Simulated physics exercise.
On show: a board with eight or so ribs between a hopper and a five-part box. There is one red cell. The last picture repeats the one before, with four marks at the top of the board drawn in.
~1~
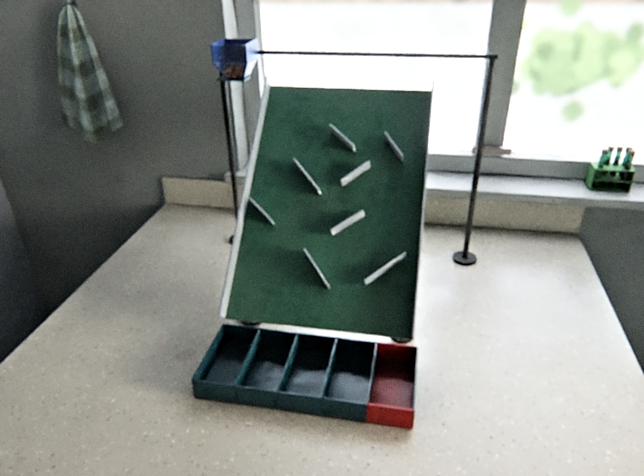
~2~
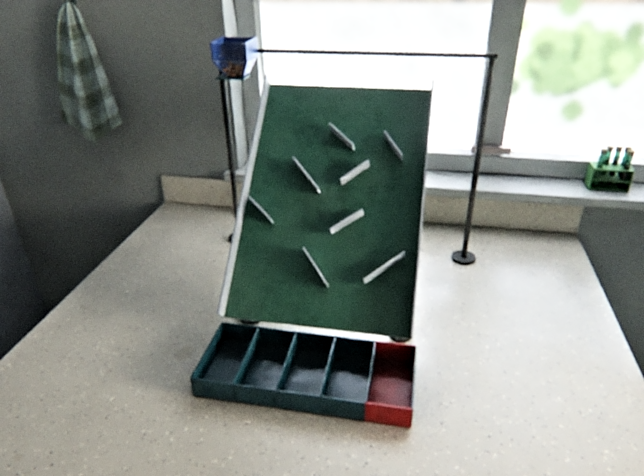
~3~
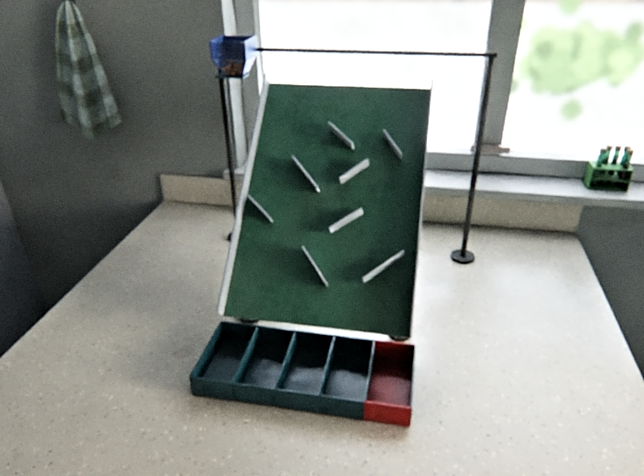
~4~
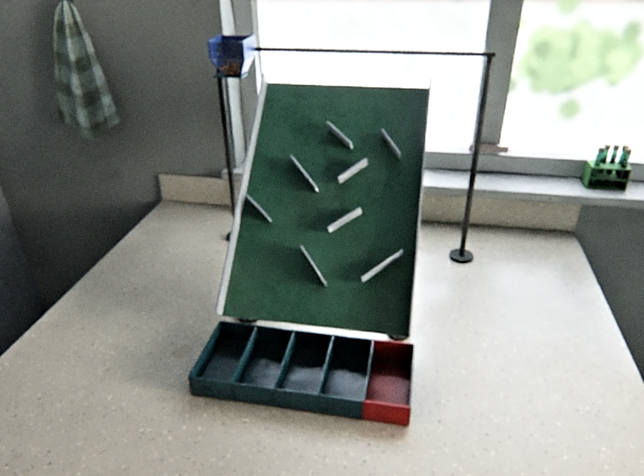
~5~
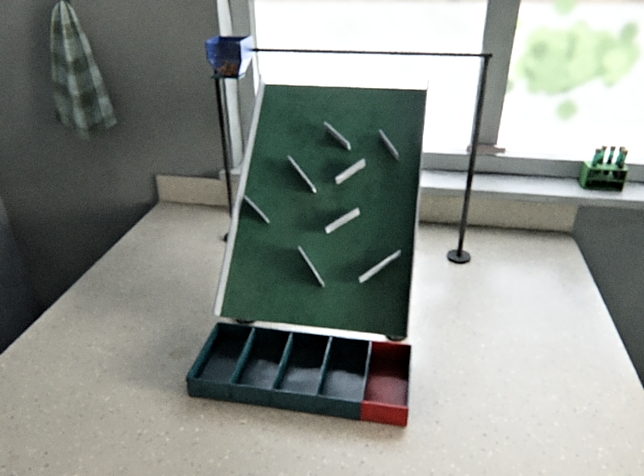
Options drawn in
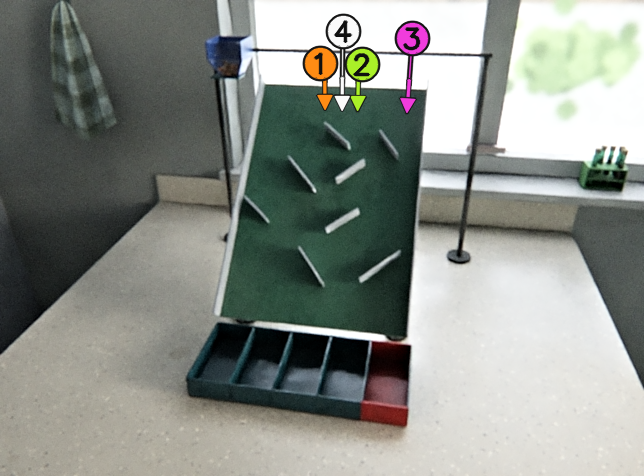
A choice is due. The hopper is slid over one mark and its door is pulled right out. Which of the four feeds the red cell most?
The best mark is 3.
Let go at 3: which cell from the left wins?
The fifth from the left.
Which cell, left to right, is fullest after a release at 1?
It is the fourth one.
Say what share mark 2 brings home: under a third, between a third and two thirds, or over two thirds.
Under a third.
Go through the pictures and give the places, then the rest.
Hopper near (236, 69), cereal balls, door shut, in the first frame.
Ribs (329, 123) to (353, 144), (384, 131) to (402, 155), (293, 157) to (318, 188), in the second frame.
Ribs (339, 178) to (368, 159), (248, 195) to (269, 217), (329, 228) to (362, 208), in the third frame.
Ribs (301, 246) to (325, 282), (362, 278) to (402, 250), in the fourth frame.
Red cell near (384, 413), number 5 of 5 from the left, in the fifth frame.
On the marked copy, mark 1 meets the board at (325, 104); mark 2 meets the board at (357, 105); mark 3 meets the board at (407, 107); mark 4 meets the board at (342, 105).
Choosing 1, a small share in the red cell, all but a few in other cells.
Choosing 2, a small share in the red cell, all but a few in other cells.
Choosing 3, the bulk in the red cell, close to a quarter in other cells.
Choosing 4, close to a quarter in the red cell, the bulk in other cells.
